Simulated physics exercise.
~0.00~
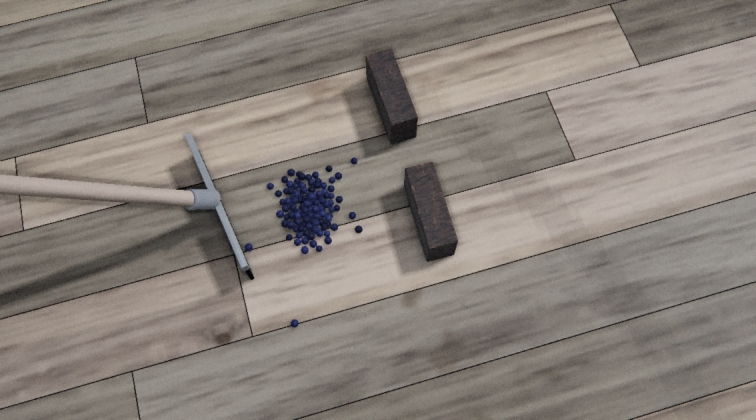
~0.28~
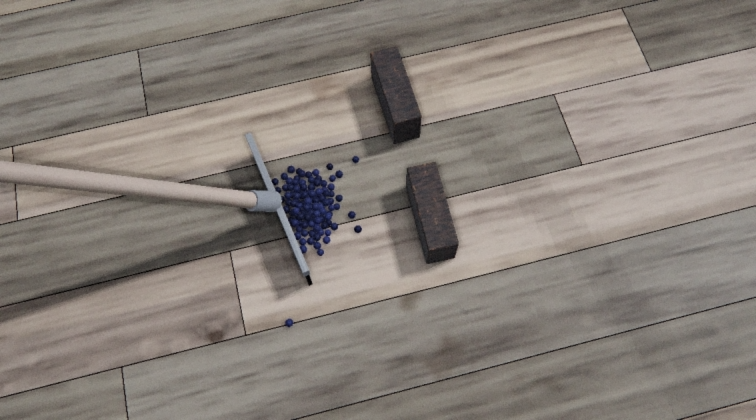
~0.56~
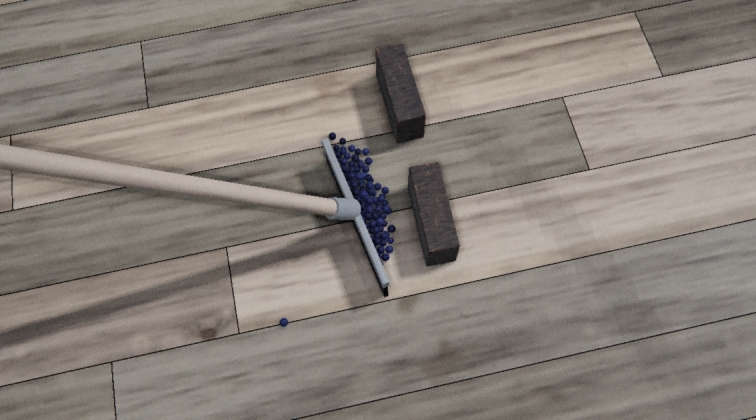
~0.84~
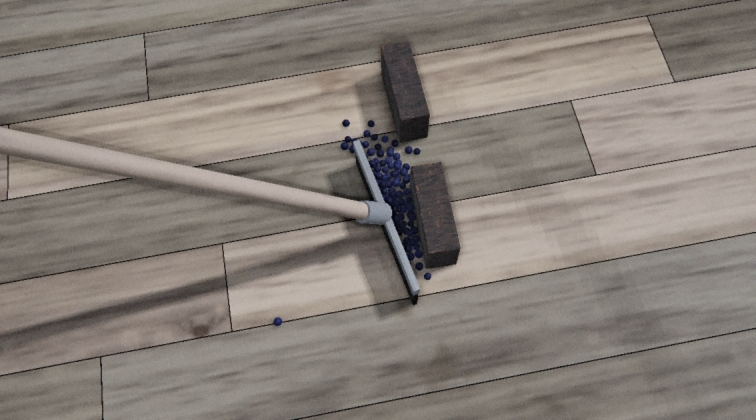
On a wooden plank floor, a long-handled squeegee slid right into a pile of small dark blue berries and pushed them toward two dark blocks, where they ended up bunched between the blade and the nearer block, with one stray left behind.
